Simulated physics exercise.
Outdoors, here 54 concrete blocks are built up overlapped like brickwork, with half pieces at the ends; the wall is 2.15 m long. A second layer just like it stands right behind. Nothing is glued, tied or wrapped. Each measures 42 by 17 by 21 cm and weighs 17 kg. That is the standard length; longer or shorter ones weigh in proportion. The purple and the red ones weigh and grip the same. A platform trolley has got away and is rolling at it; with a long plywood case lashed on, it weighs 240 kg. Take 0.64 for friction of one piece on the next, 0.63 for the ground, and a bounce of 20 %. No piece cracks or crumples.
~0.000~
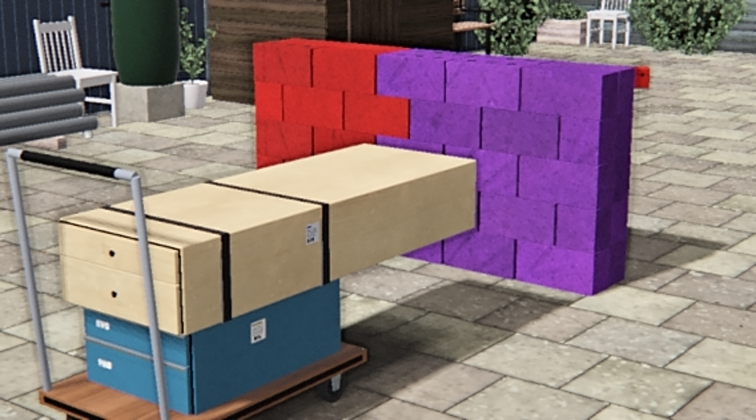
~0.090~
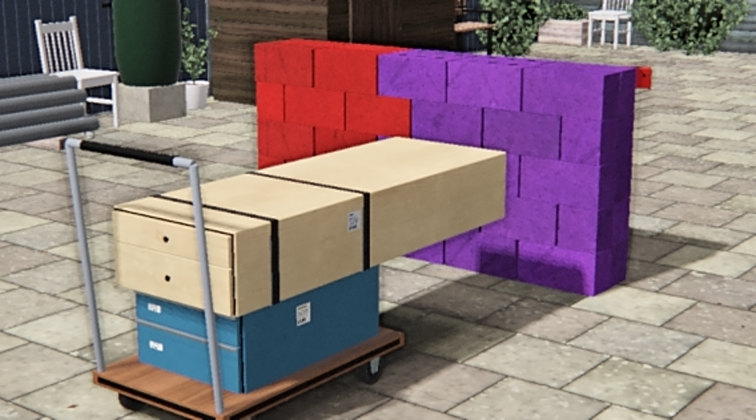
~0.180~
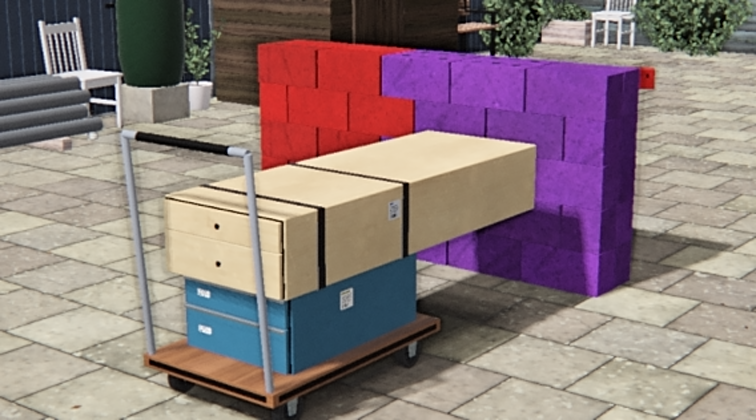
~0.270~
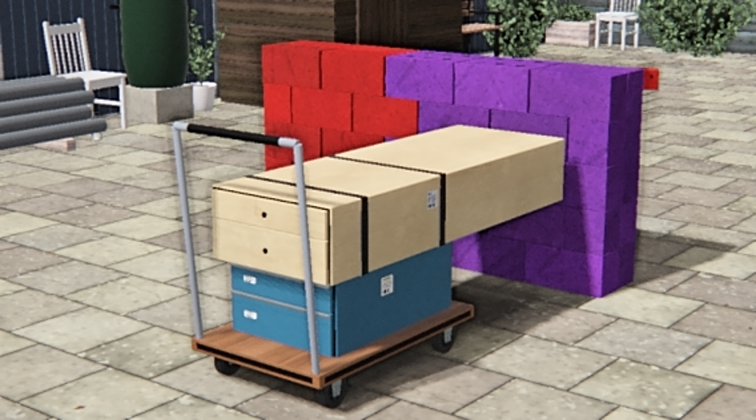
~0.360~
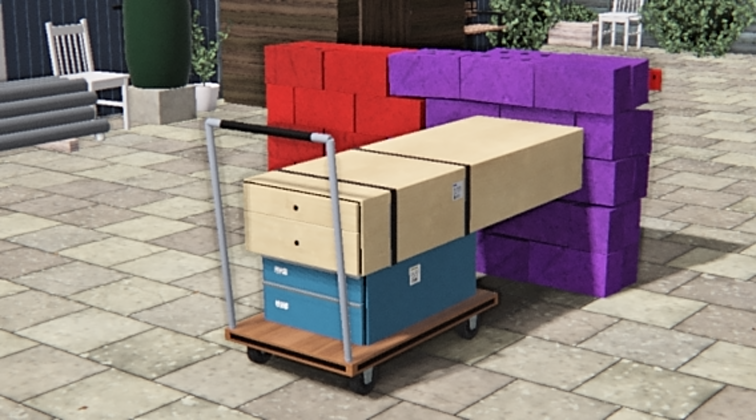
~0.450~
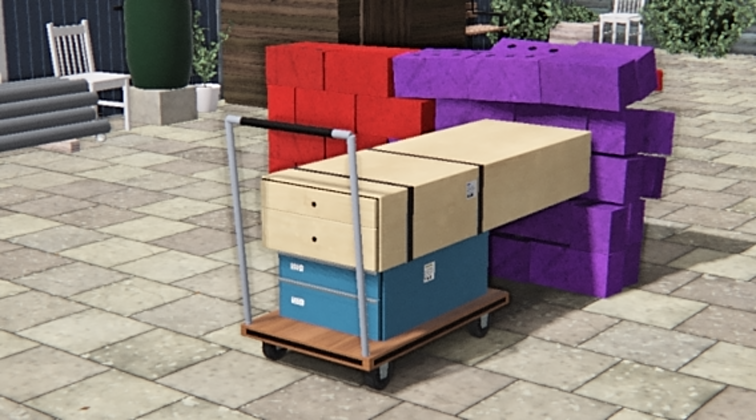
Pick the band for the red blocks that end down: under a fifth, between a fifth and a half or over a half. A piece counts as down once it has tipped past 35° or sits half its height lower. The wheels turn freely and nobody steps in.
Ending down: Under a fifth.
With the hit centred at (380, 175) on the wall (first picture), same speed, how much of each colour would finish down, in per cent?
Then red 40, purple 10 per cent.
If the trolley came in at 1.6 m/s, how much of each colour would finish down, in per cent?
Then red 0, purple 50 per cent.
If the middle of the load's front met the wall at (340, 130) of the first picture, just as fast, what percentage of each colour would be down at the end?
In that case red 80, purple 40 per cent.
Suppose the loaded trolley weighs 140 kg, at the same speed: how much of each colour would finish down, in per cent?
In that case red 0, purple 50 per cent.
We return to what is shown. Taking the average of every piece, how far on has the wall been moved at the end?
Some 40 cm on average.
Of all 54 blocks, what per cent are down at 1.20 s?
45 per cent by then.
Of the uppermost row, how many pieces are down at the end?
7 of them.
After 0.58 s, load 22 cm past the wall's line, still rolling; none of the 24 red blocks down (5 of 54 in all colours); top red block unmoved; top purple block 17° from how it stood.
After 0.84 s, load 34 cm past the wall's line, still rolling; none of the 24 red blocks down (11 of 54 in all colours); top red block unmoved; top purple block 74° from how it stood, 9 cm lower.
After 1.20 s, load 48 cm past the wall's line, still rolling; 2 of the 24 red blocks down (24 of 54 in all colours); top red block unmoved; top purple block on its side.
After 1.66 s, load 61 cm past the wall's line, still rolling; 2 of the 24 red blocks down (24 of 54 in all colours); top red block unmoved; top purple block on its side.
In the end (3.0 s), load 75 cm past the wall's line, stopped; 2 of the 24 red blocks down (24 of 54 in all colours); top red block unmoved; top purple block on its side. That is 8 per cent. From the last view, middles, top red block near (304, 67), top purple block near (581, 93).
